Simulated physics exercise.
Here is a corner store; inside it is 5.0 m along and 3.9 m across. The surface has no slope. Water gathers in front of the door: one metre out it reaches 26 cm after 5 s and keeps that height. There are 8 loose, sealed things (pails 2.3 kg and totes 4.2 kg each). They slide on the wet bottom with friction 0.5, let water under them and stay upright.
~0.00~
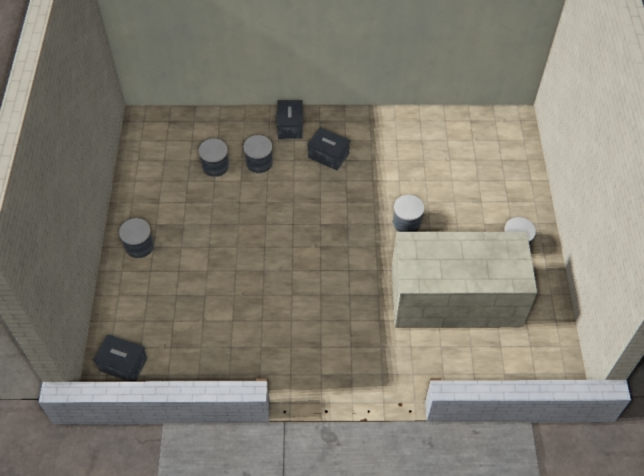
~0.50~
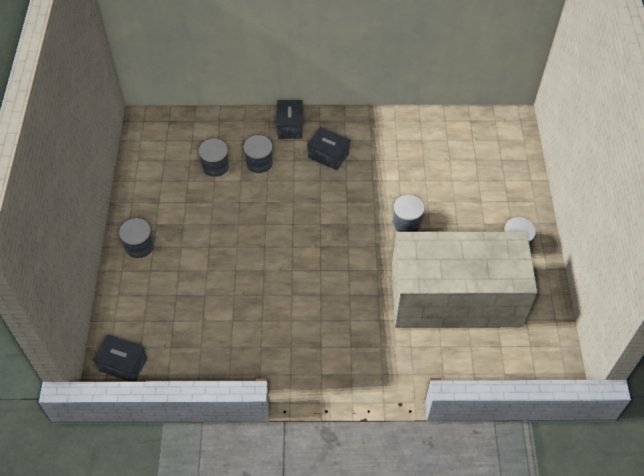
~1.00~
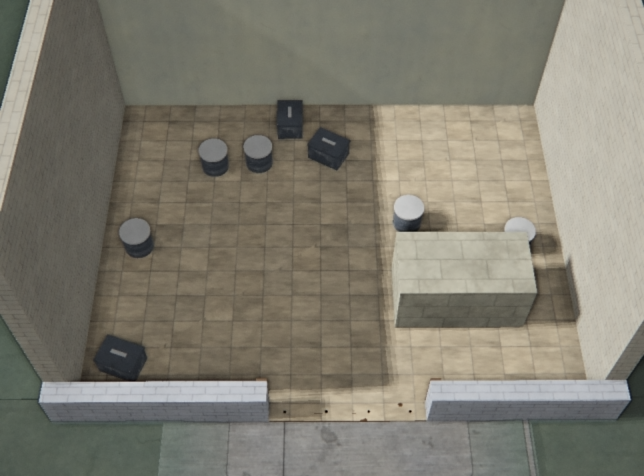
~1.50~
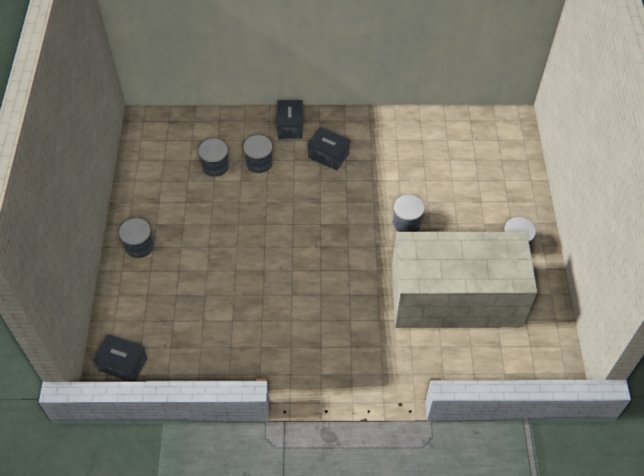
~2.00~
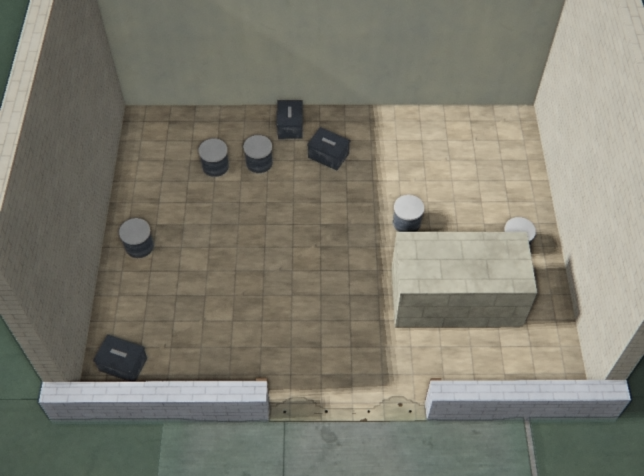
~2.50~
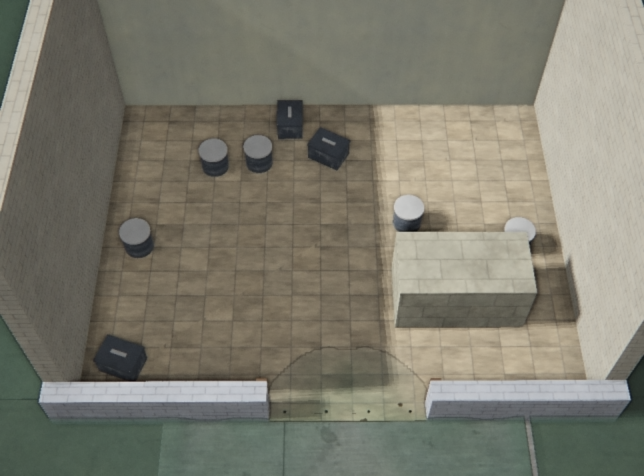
Water spreads over the ground outside, then creeps through the doorway onto the tiled floor.
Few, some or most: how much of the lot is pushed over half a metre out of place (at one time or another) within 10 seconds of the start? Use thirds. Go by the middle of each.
That comes to at least two thirds.
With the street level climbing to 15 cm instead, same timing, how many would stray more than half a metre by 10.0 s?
Then 4.
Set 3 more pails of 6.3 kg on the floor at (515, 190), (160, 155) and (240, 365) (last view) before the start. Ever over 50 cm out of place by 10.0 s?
In turn: More, over, under.
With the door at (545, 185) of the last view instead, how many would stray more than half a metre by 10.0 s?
Then 7.
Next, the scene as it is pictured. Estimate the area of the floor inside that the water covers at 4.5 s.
Some 6.5 m2.
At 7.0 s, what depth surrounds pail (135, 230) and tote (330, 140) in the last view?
Roughly 2 and 15 cm.
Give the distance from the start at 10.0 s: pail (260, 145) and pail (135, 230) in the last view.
In that order: 80 cm, 120 cm.
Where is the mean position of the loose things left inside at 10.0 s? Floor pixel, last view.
Near (270, 238).
After 3.5 s 0 of 8 are over 50 cm from their spots; 0 afloat.
After 4.5 s 0 of 8 are over 50 cm from their spots; 0 afloat.
After 7.0 s 4 of 8 are over 50 cm from their spots; 4 afloat.
After 10.0 s 6 of 8 are over 50 cm from their spots, and 7 have been at some point; 8 afloat.
